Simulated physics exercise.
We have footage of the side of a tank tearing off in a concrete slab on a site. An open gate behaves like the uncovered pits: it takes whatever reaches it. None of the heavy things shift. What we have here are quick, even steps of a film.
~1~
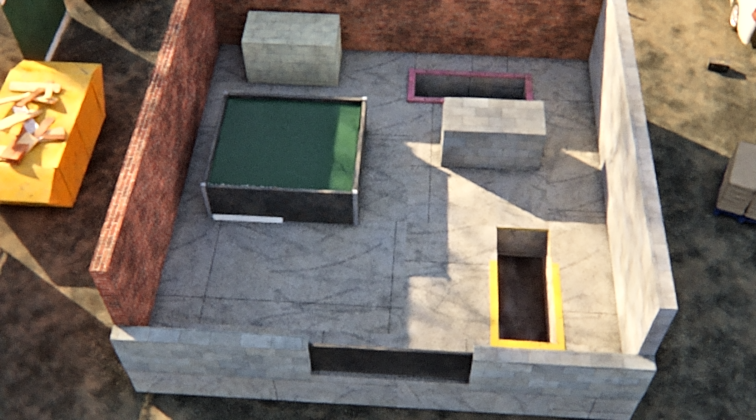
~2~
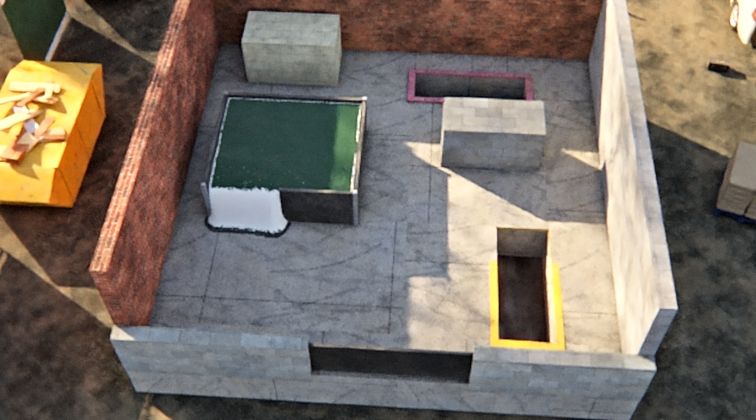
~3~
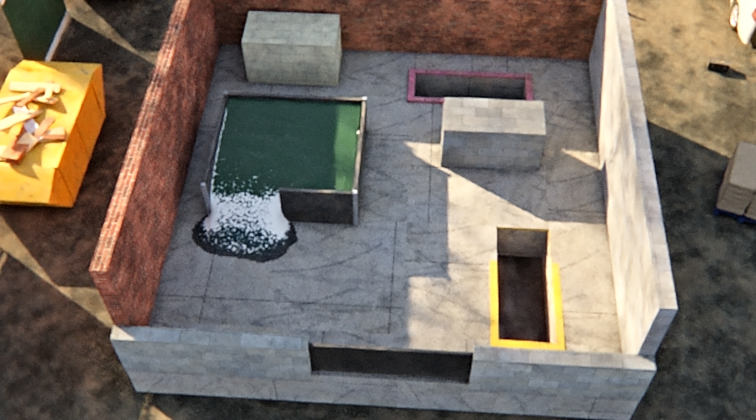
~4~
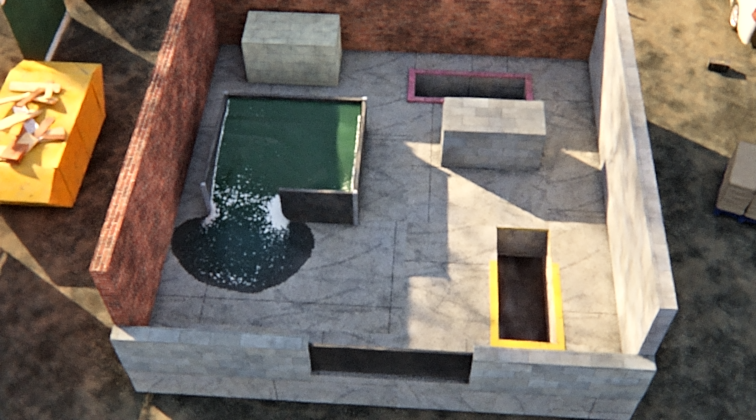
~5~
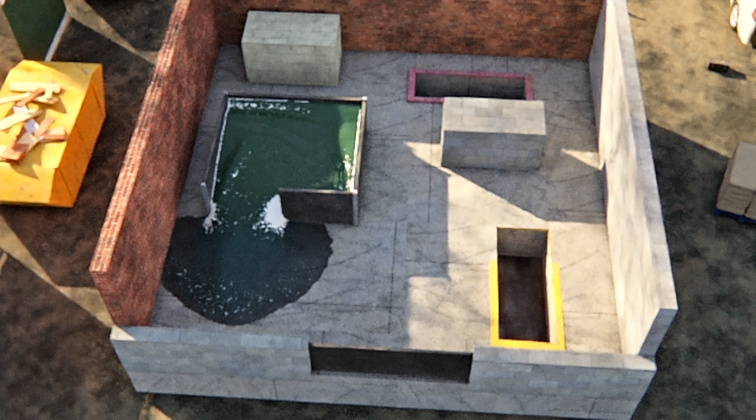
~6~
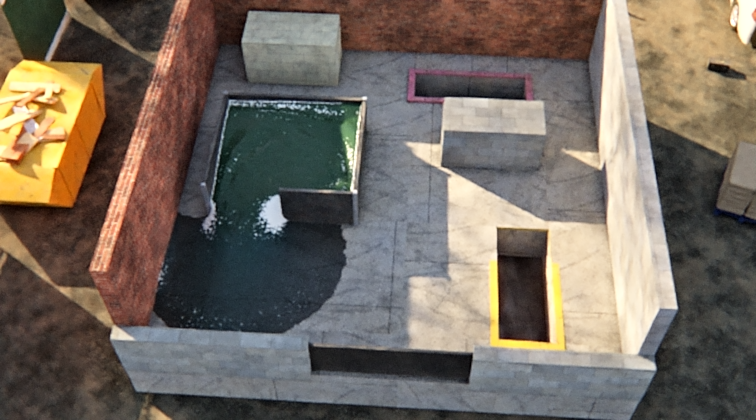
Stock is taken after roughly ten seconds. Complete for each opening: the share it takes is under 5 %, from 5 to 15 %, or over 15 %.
The share the gate takes is under 5 %; the share the pink pit takes is under 5 %; the share the yellow pit takes is over 15 %.
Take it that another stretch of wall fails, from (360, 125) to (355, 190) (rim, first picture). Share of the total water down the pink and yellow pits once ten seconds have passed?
In percent: Pink 4, yellow 50.
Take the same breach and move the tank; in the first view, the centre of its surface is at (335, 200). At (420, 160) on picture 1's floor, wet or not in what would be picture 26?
Result: Unwetted.
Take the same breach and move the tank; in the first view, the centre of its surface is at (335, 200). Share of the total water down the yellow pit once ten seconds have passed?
Yellow: 25 %.
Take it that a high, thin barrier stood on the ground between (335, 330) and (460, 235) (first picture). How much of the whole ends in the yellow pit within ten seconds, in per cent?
The yellow pit takes 25 parts in a hundred.
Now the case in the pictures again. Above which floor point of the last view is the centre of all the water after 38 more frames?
The water's centre sits above (313, 246).
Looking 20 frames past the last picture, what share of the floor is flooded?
That works out at 40 %.
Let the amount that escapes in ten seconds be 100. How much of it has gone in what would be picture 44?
Result, approximate: 55 per cent.
A moment on, water covers 20 % of the floor; the gate 0 %, the pink pit 0 %, the yellow pit 0 %.
Next, water covers 25 % of the floor; the gate 0 %, the pink pit 0 %, the yellow pit 0 %.
Then, water covers 40 % of the floor; the gate 0 %, the pink pit 0 %, the yellow pit 4 %.
Later, water covers 65 % of the floor; the gate 0 %, the pink pit 0 %, the yellow pit 21 %.
In the end, water covers 85 % of the floor; the gate 0 %, the pink pit 0 %, the yellow pit 40 %.
